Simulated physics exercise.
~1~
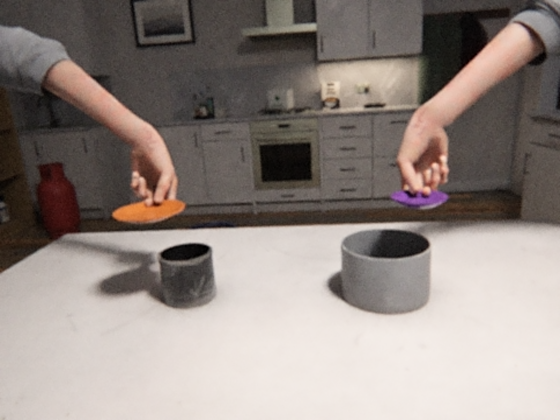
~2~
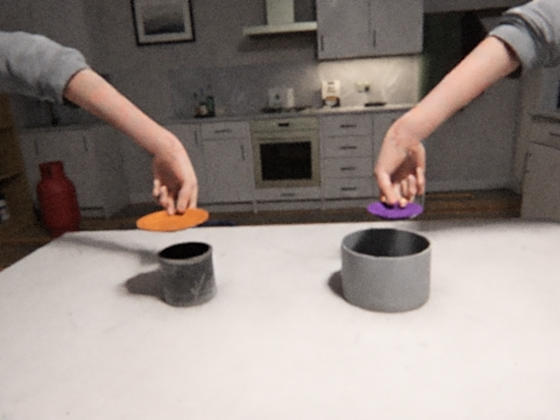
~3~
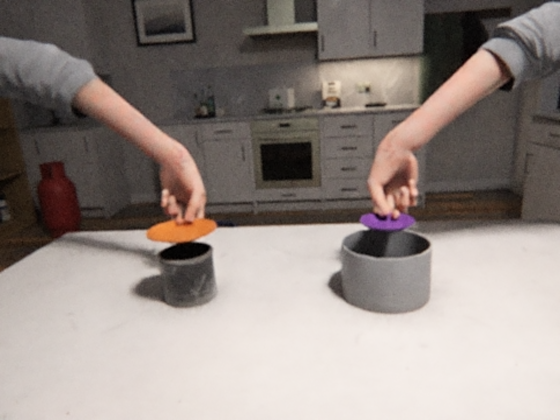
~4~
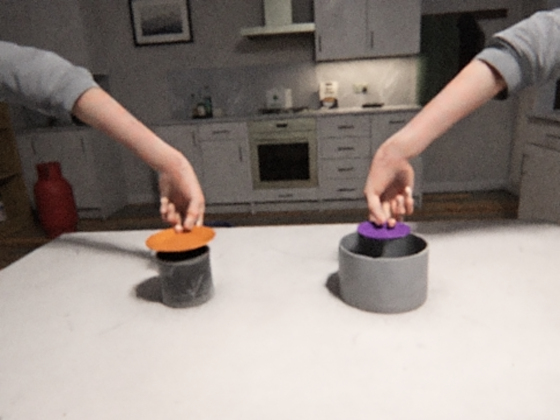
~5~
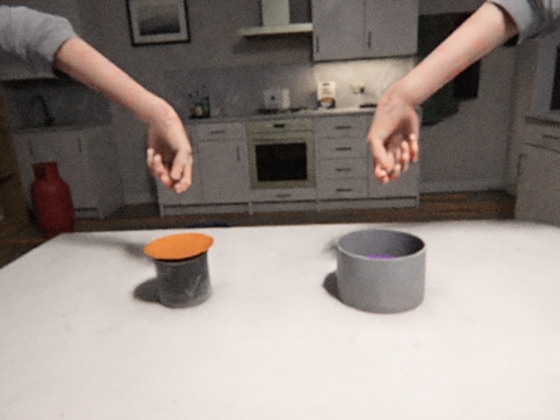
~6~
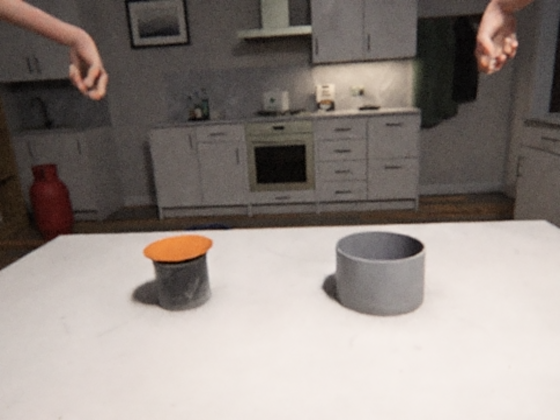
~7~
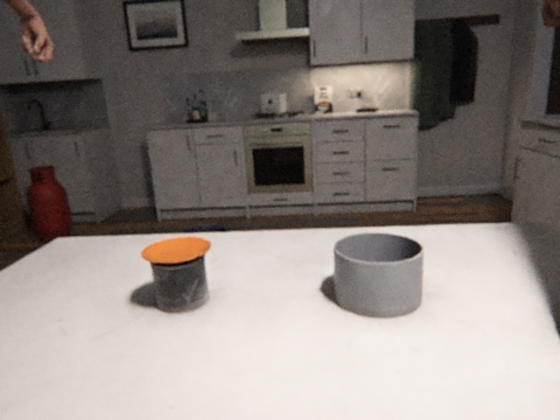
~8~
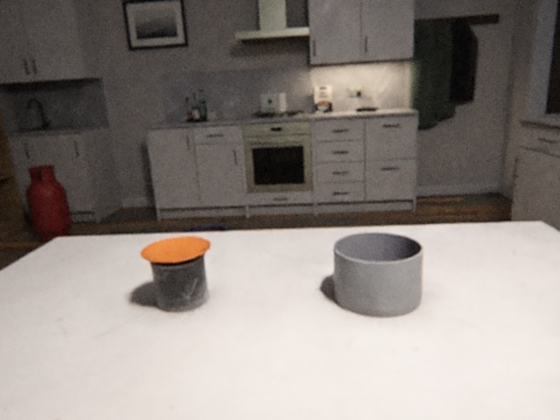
Two hands lowered an orange disc over a small dark cup on the left and a purple disc over a wider gray container on the right, then let go and withdrew. The orange one stayed on the rim, while the purple one dropped inside, out of sight.
